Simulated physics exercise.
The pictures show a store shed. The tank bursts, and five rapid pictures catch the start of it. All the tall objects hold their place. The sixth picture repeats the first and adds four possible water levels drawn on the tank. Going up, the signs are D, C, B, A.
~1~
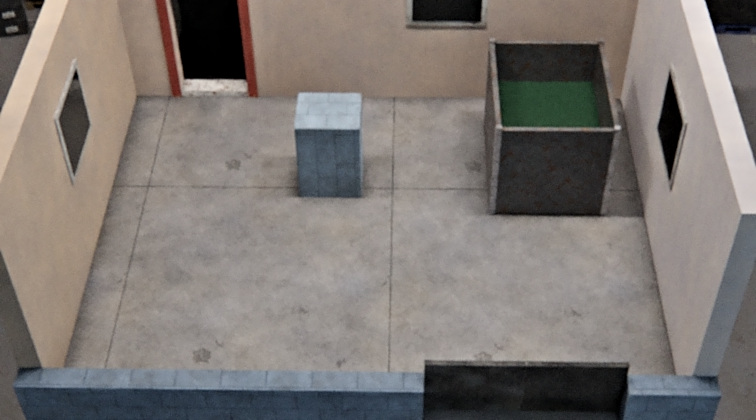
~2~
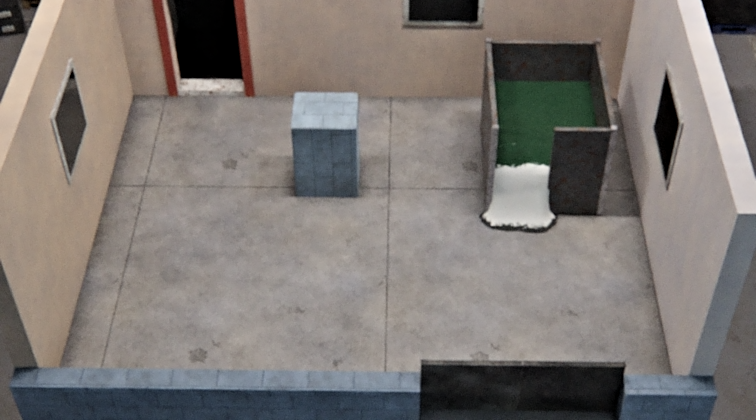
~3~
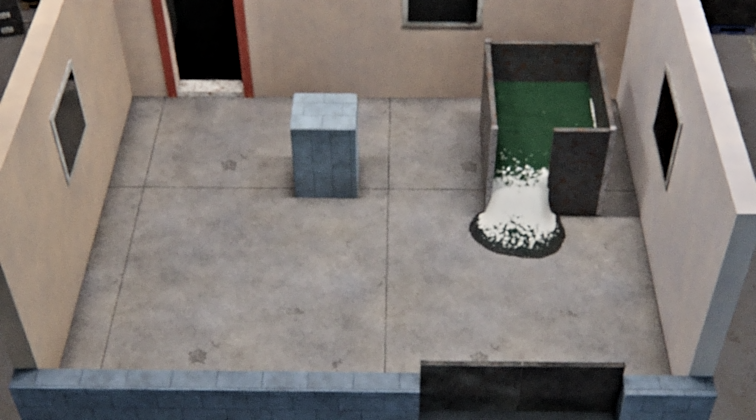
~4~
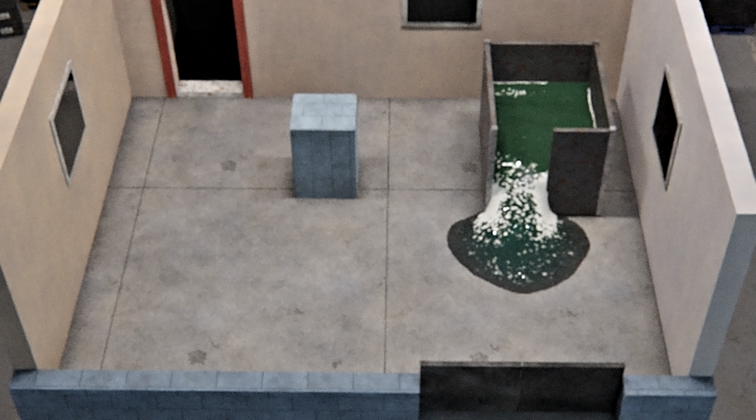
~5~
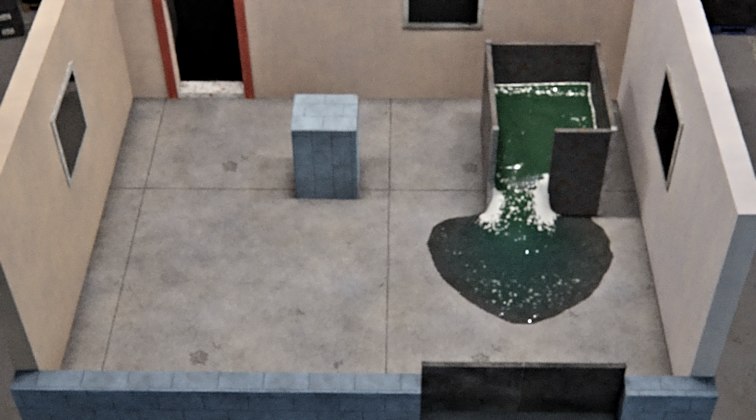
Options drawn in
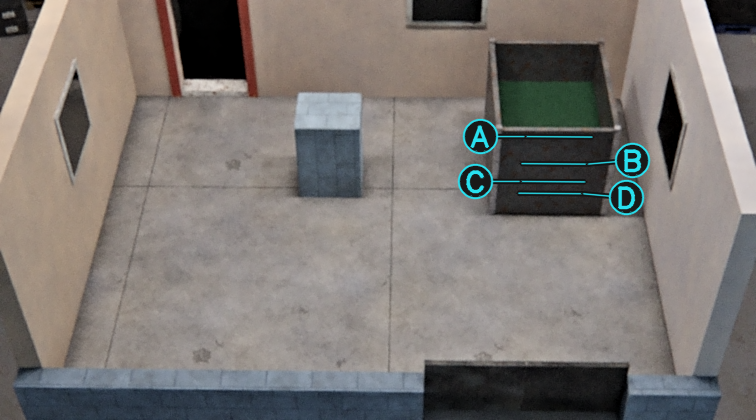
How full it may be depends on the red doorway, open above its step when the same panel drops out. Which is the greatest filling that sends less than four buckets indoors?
B.
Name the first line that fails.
It is A.
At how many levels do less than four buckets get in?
Three of them.
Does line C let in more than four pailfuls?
No.
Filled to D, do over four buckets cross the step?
No.
In cyan, A at (558, 136); B at (554, 163); C at (552, 181); D at (550, 193); from the bottom up D, C, B, A.
With A, about 11 bucketfuls get in.
With B, a bucket or two gets in.
With C, nothing gets over.
With D, nothing gets over.
